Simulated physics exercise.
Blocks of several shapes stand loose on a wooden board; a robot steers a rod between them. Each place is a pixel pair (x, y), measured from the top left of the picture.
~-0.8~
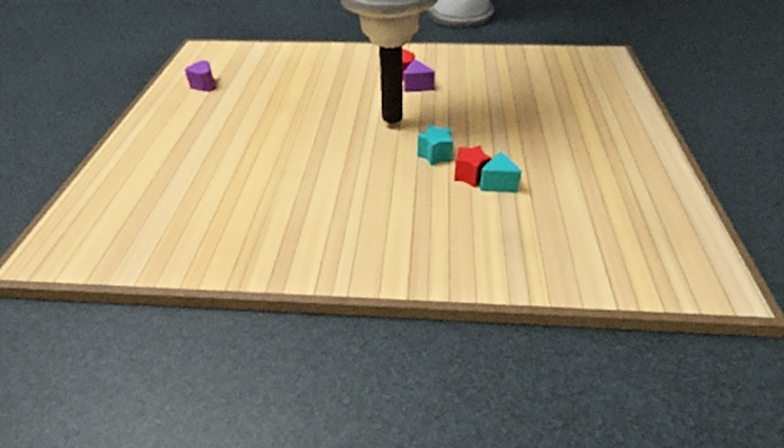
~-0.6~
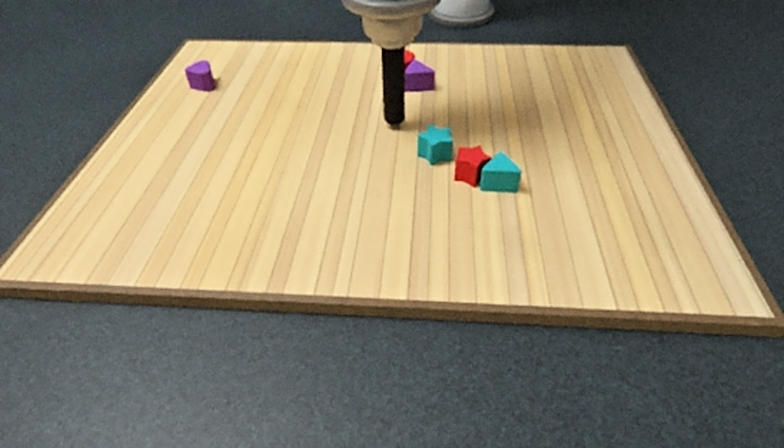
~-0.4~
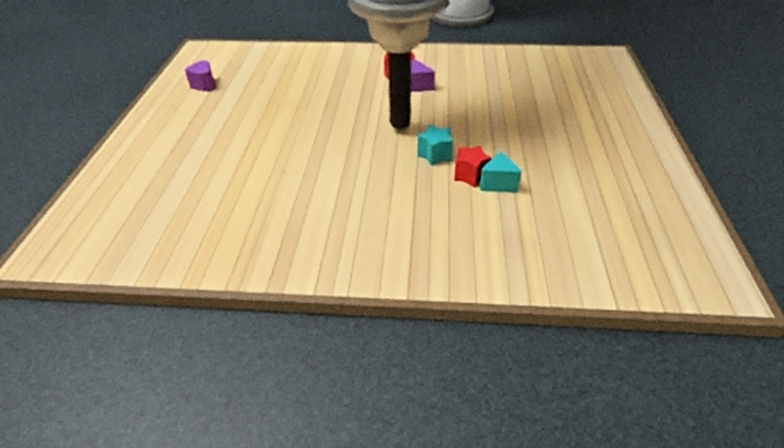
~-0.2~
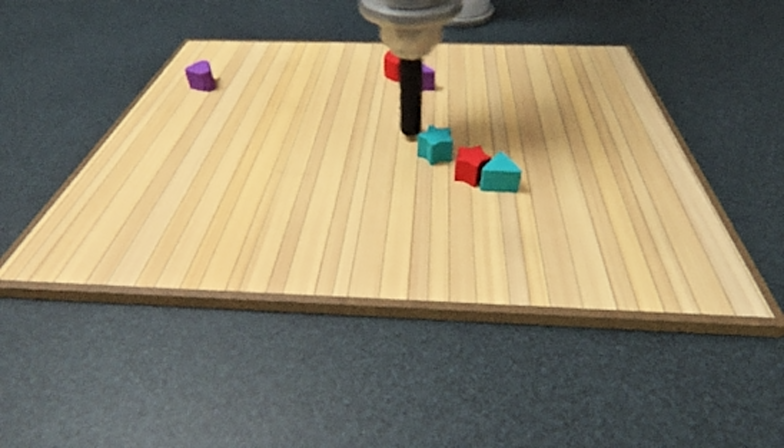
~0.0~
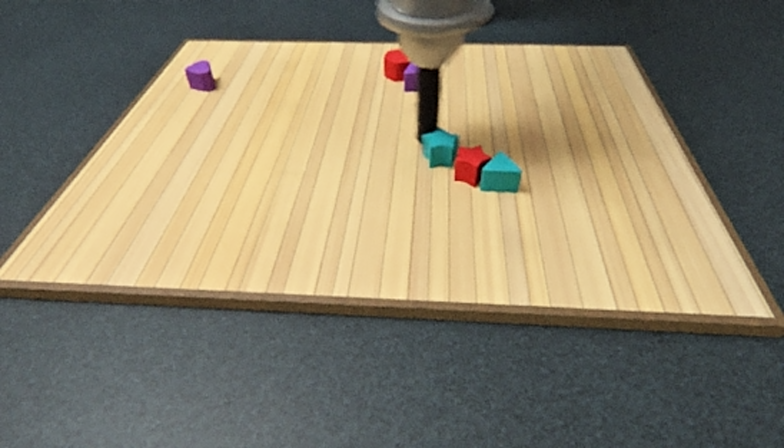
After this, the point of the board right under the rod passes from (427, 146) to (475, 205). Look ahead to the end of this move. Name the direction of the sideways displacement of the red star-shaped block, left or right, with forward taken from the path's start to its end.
Measured against the direction from start to end, the red star-shaped block shifts toward the left-hand side.
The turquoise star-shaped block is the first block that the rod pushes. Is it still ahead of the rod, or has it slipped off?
That block remains ahead.
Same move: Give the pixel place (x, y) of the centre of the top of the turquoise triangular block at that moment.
The turquoise triangular block ends near (534, 172).
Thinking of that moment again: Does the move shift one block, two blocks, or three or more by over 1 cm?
Three or more move.
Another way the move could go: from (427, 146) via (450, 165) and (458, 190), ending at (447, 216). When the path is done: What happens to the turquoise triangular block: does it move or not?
It gets displaced.
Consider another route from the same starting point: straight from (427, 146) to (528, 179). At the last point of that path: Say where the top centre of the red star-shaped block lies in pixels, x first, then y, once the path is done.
Its top middle: (478, 168).
The first path, step by step. One third of the way, rod (442, 158); turquoise star-shaped block (457, 156); red star-shaped block (487, 164), turned 20° anticlockwise; turquoise triangular block (517, 169).
Two thirds of the way, rod (459, 178); turquoise star-shaped block (474, 178); red star-shaped block (507, 180), turned 60° anticlockwise; turquoise triangular block (532, 171), turned 45° anticlockwise.
At the end, rod (476, 199); turquoise star-shaped block (492, 200); red star-shaped block (524, 192), turned 105° anticlockwise; turquoise triangular block (534, 172), turned 55° anticlockwise.
